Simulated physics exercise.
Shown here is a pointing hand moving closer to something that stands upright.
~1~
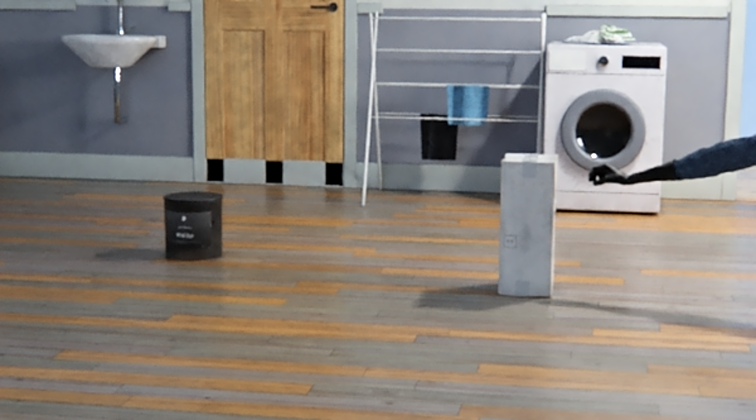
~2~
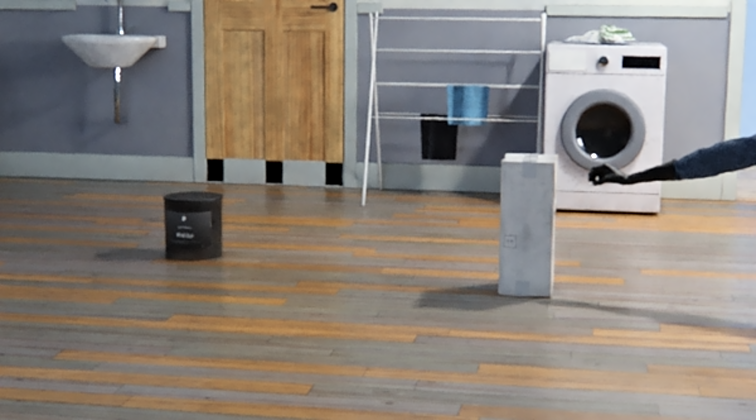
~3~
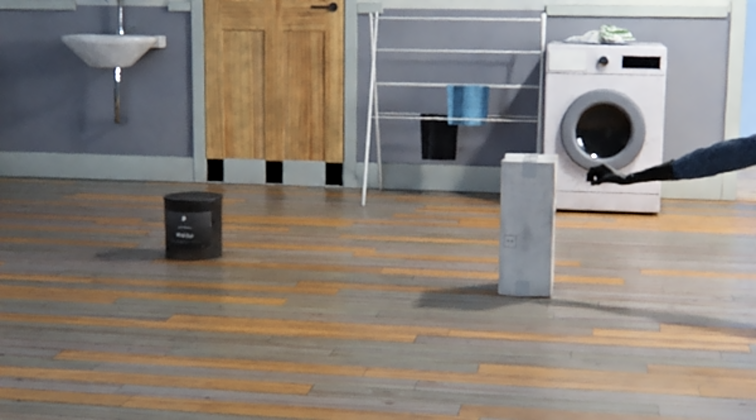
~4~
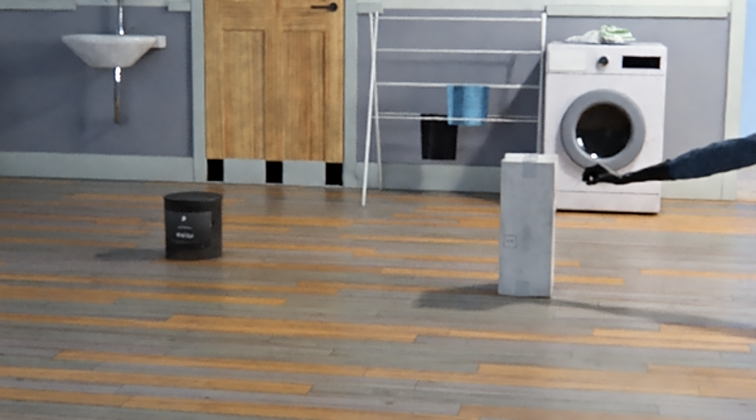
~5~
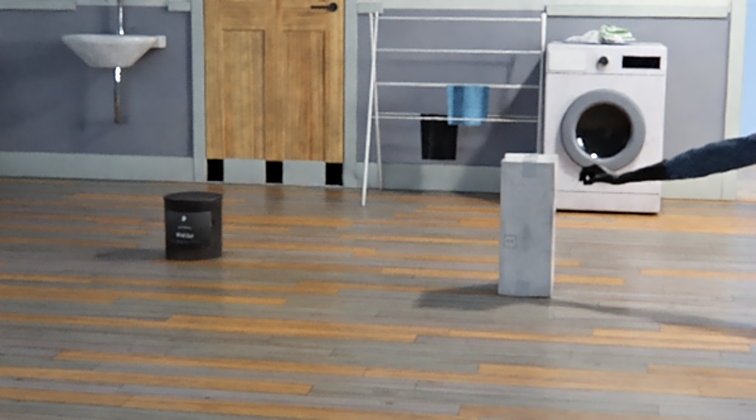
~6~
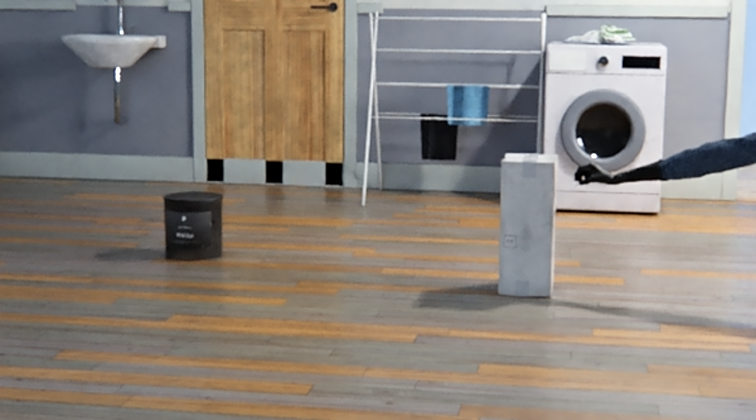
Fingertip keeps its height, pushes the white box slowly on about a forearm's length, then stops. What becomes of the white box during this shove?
The white box goes over.
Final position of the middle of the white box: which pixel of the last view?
It winds up at roughly (426, 260).
Then, 1.20 s after the last picture, white box tipped 23° from how it was near (499, 219).
Then, 1.70 s after the last picture, white box tipped 75° from how it was near (446, 245).
At rest, tipped over on the floor, white box. Seen from the same camera at the end, white box near (426, 260).
